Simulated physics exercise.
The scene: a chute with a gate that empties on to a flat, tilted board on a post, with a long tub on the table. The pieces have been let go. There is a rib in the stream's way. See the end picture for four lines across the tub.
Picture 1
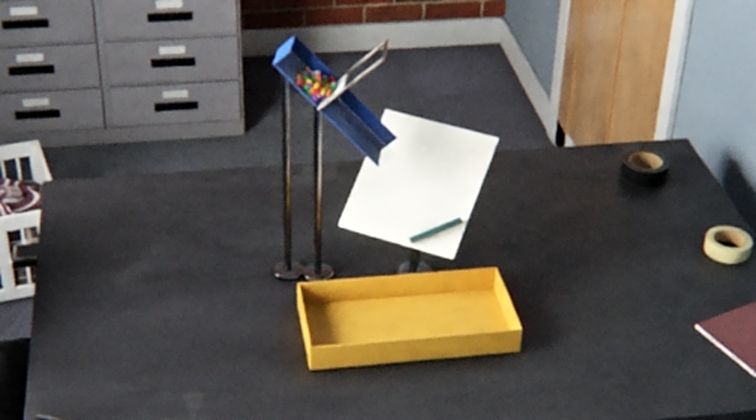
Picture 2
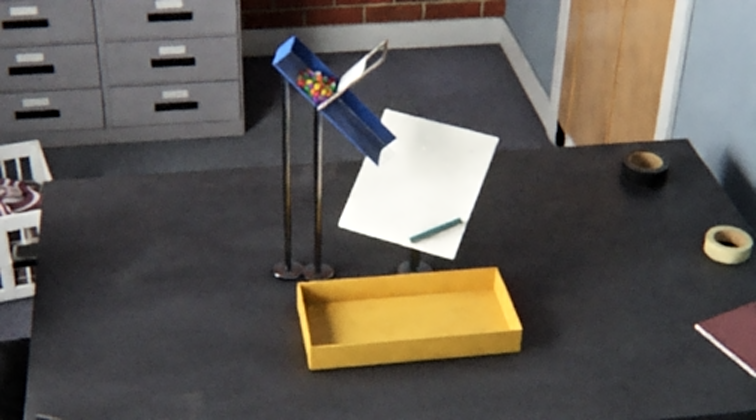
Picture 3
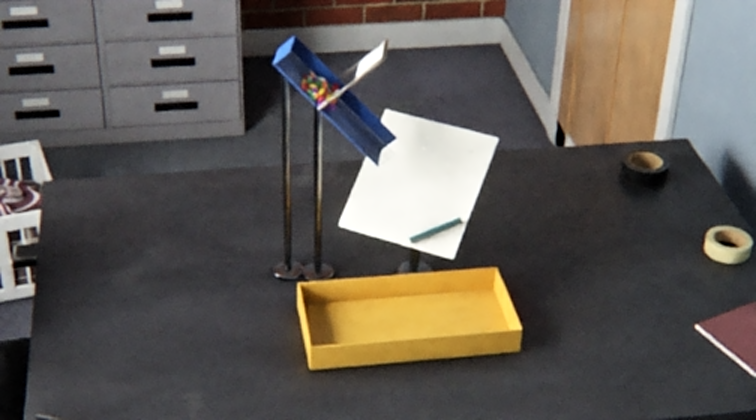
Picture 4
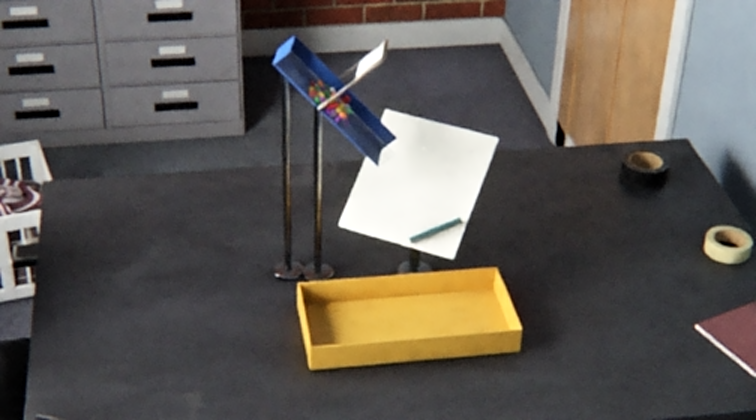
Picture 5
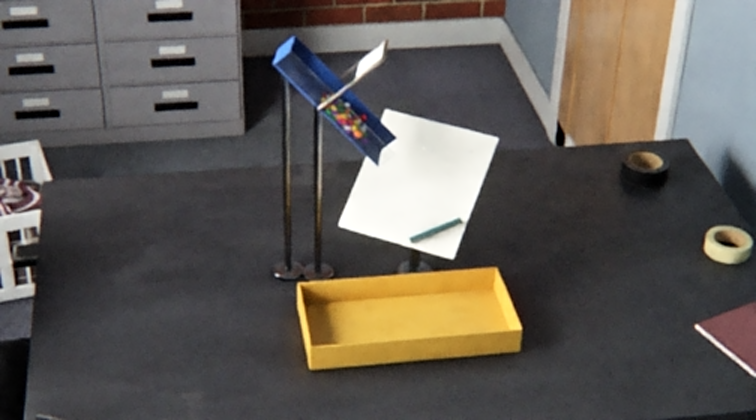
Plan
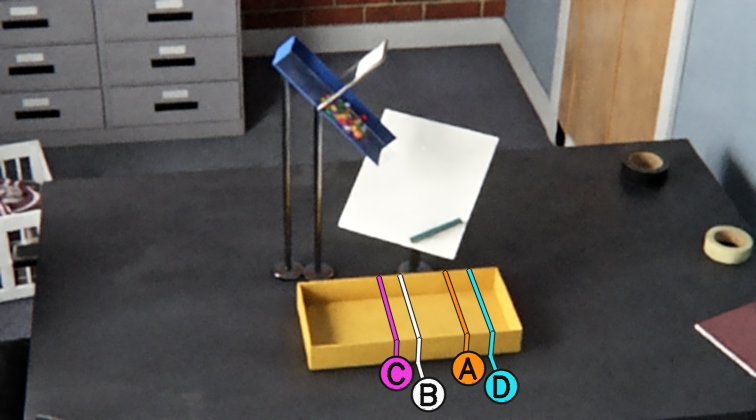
On a dark table in a room with grey filing cabinets, a pale gate swung up on a sloping blue chute, and colourful jelly beans slid down to the right, nearing its lower end.
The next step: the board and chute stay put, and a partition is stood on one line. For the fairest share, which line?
I would pick line C.
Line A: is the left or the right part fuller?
Left.
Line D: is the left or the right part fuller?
The left side.
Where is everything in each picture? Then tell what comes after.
Load behind the gate at (317, 82), jelly beans; lip of the chute at (380, 159), sloping fairly steeply, in the first frame.
Middle of the board at (418, 182), tilted fairly steeply; middle of its low edge at (395, 242); of its high edge at (441, 124), in the second frame.
Front corners of the tub at (311, 348) and (522, 329), empty; front of the load at (333, 108), in the third frame.
Middle of the load at (330, 100); its front at (346, 123), about a third of the way to the lip; rib from (460, 217) to (409, 239), in the fourth frame.
Middle of the load at (344, 114); its front at (365, 142), about two thirds of the way to the lip, in the fifth frame.
On the marked copy, line A crosses the front rim at (466, 334); line B crosses the front rim at (419, 338); line C crosses the front rim at (396, 340); line D crosses the front rim at (492, 332).
For line A, of what is caught, nearly all on the left of the divider, a small part on the right.
For line B, of what is caught, most on the left of the divider, a small part on the right.
For line C, of what is caught, about half on the left of the divider, about half on the right.
For line D, of what is caught, nearly all on the left of the divider, a stray few on the right.
